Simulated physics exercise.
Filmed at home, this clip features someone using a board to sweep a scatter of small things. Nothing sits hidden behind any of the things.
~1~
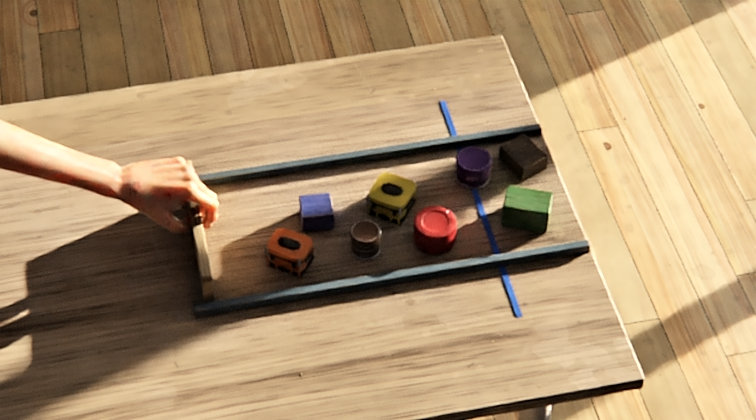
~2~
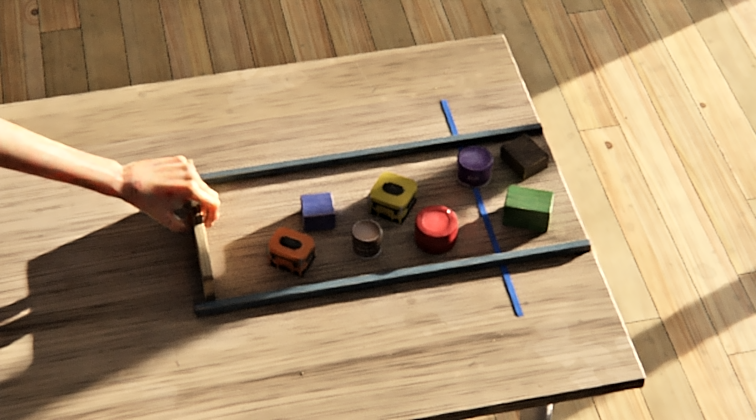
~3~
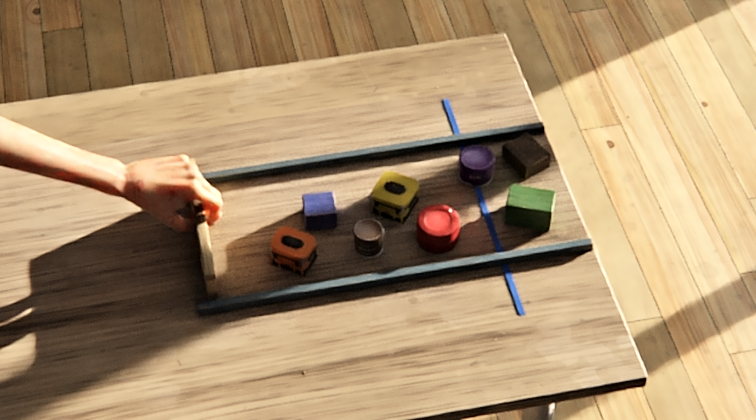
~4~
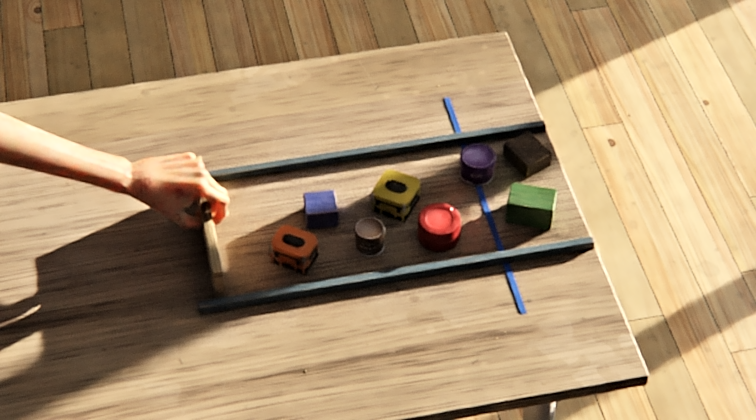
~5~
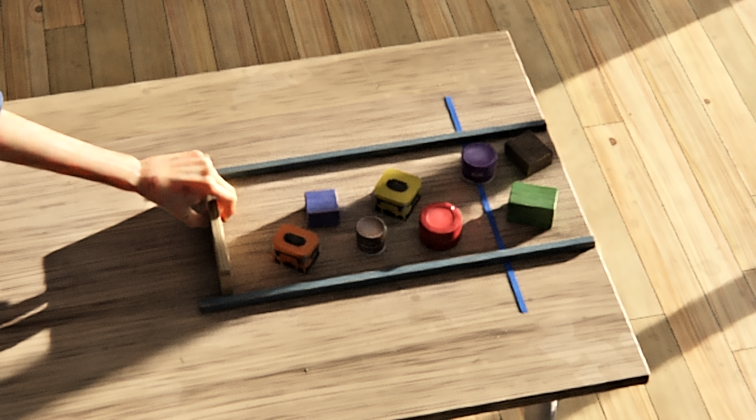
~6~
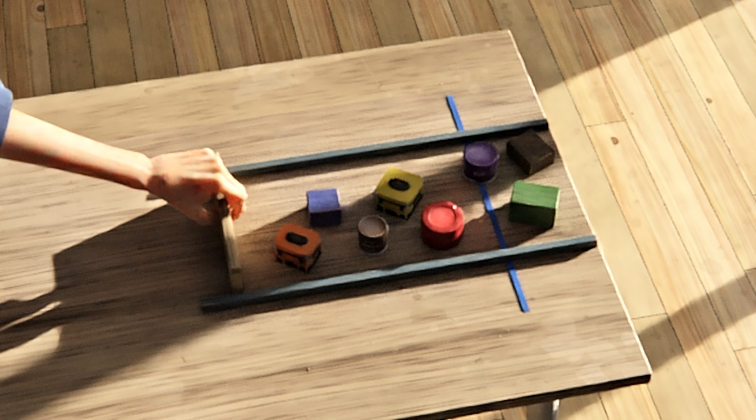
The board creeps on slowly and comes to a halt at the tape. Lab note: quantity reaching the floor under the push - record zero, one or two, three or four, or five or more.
The fallen count comes to one or two.
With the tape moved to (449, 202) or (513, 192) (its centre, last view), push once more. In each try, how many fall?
You'd count 0 the first time and 3 the second.
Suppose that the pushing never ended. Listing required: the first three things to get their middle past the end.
The order goes the black block, the green block, and then the purple pot.
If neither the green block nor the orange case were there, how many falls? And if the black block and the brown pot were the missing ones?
Fallen: 1, and 1 in the other try.
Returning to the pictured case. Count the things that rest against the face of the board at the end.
That would be 2 of them.
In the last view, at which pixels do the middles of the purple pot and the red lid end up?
The first one ends at (541, 135), the second at (529, 226).
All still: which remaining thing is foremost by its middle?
Result - the green block.
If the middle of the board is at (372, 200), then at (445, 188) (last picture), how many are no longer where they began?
At first I count 5, and then 8.
A little later, none off yet; black block at rest near (530, 152); green block at rest near (534, 204); purple pot at rest near (480, 163).
Next, none off yet; black block at rest near (530, 152); green block at rest near (537, 203); purple pot at rest near (483, 162).
When it is over, the number that fall off is one or two; down, black block.
